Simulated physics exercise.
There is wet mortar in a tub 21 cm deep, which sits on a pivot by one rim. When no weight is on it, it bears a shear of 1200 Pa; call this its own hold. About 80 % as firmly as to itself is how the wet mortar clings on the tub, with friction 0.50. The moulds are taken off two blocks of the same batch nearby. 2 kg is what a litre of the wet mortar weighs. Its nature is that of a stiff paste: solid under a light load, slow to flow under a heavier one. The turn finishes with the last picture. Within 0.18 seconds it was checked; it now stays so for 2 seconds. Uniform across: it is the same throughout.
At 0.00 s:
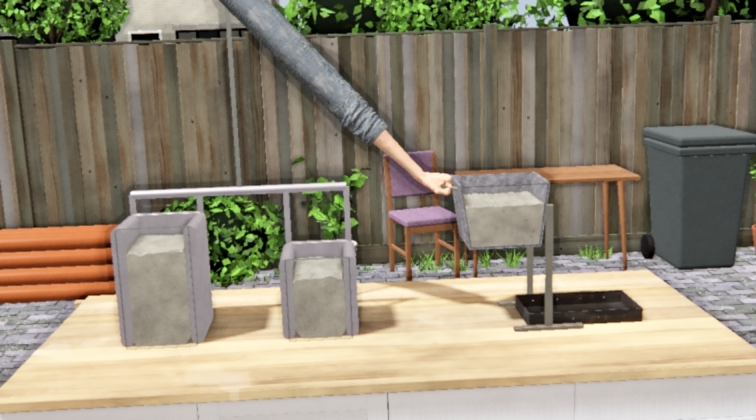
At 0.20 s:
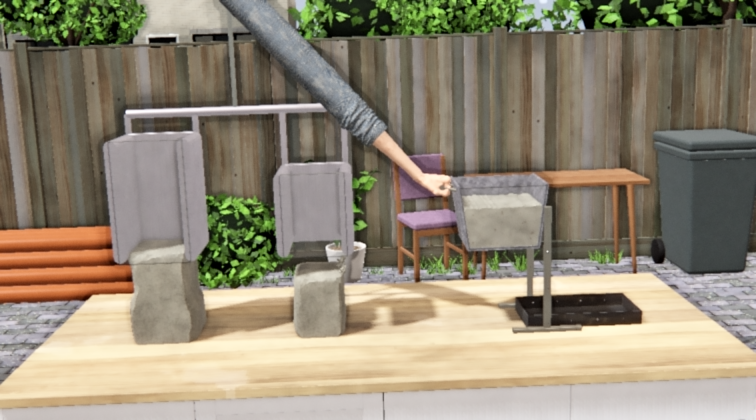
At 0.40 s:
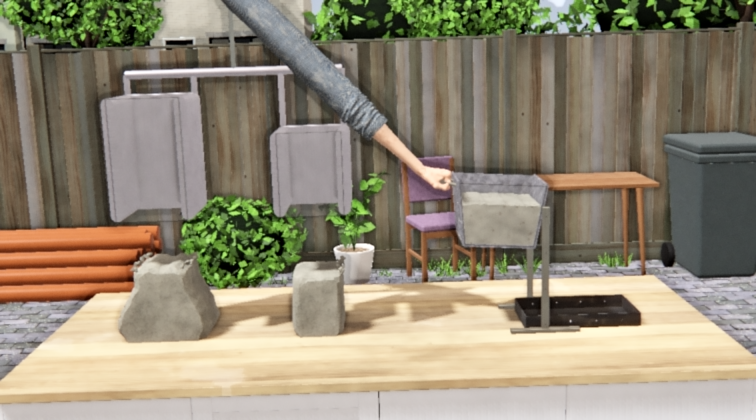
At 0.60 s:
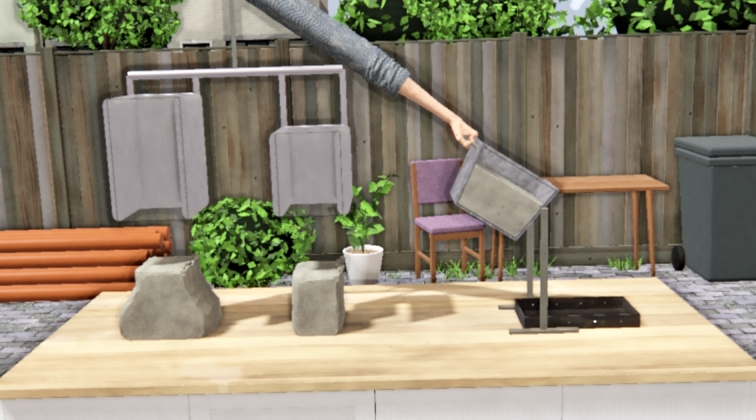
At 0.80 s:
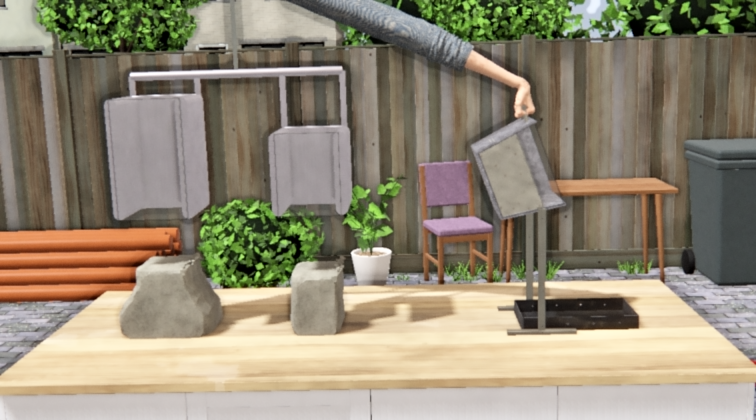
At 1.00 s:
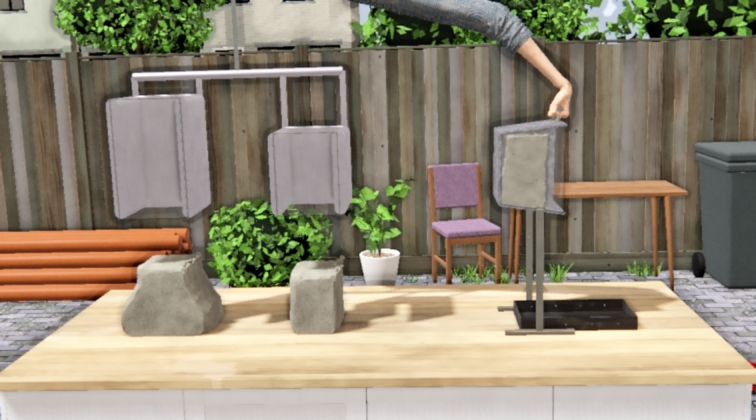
Two moulds lifted off a pair of grey blocks on a wooden table, and the left block slumped and spread at its base; then a hand tilted a tub of grey mortar up onto its side.
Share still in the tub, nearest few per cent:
44 %.
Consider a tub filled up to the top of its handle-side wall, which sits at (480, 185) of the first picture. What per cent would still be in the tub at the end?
That would leave about 100 % in the tub.
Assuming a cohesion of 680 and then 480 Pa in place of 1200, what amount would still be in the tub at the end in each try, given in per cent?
First 45 %, second 40 %.
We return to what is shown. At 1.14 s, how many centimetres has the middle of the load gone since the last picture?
About 3 cm.
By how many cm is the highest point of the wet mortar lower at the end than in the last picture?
About 13 cm.
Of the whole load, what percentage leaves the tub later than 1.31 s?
My estimate is near 50 in a hundred.
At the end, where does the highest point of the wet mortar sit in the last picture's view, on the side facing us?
Peak location: Approx. (524, 173).
After 1.14 s, the tub is at 91 degrees and holds 100 %.
After 1.31 s, the tub is at 91 degrees and holds 93 %.
After 1.48 s, the tub is at 91 degrees and holds 76 %.
After 1.65 s, the tub is at 91 degrees and holds 58 %.
After 3.00 s, the tub is at 91 degrees and holds 44 %.
